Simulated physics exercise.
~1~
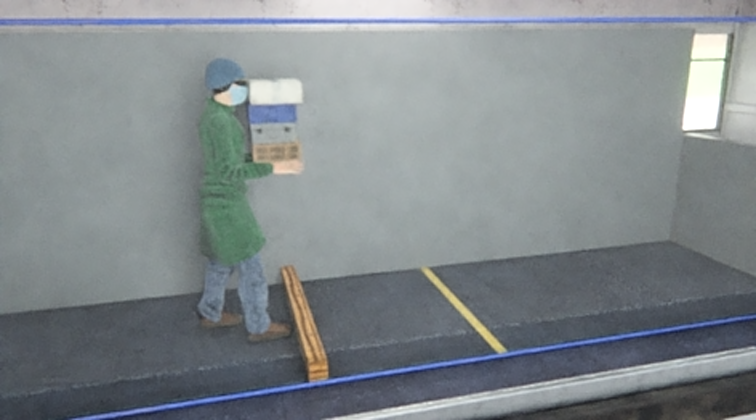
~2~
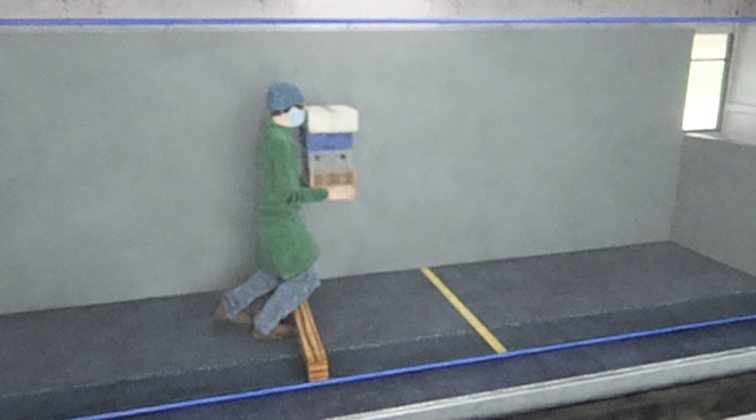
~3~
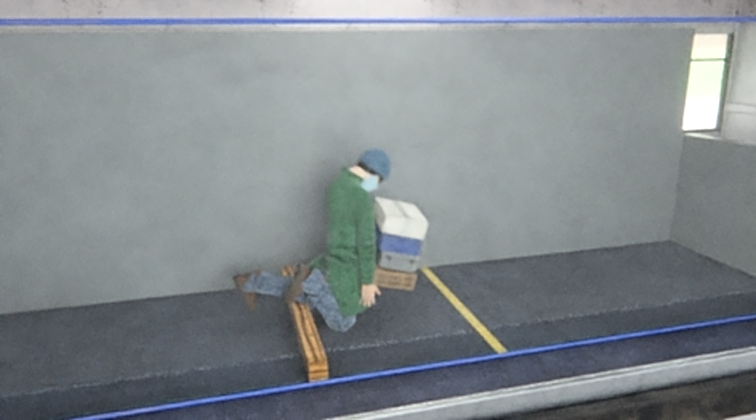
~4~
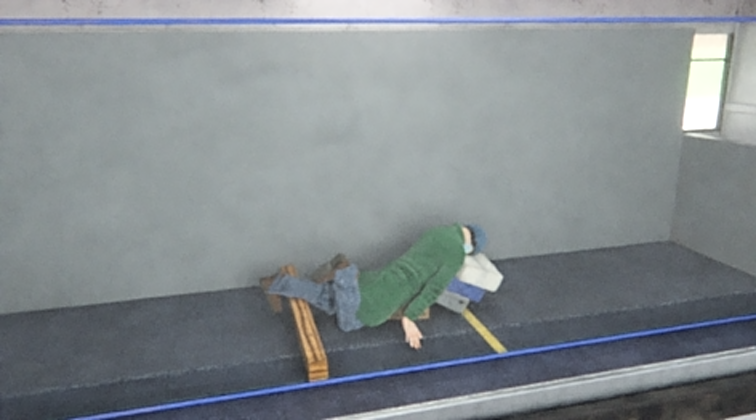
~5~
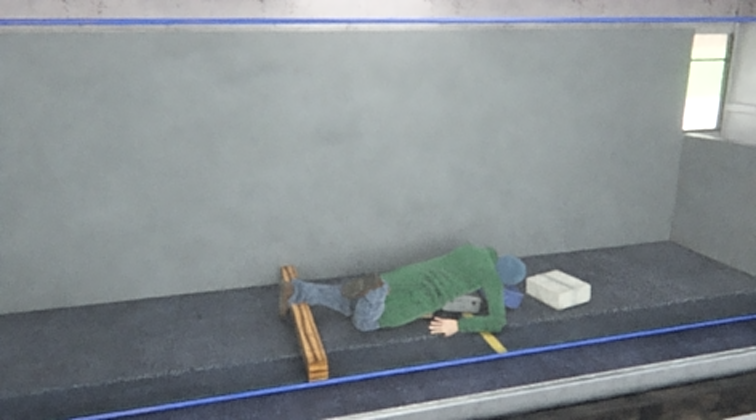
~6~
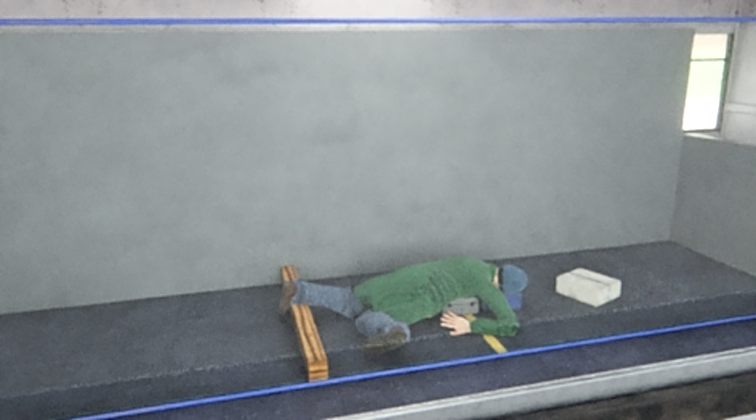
In a grey-walled bay, a masked person in a green coat carrying a stack of boxes drops to their knees at a low wooden rail and topples forward to the right, ending face down over part of the load, with the white parcel lying beyond their head.
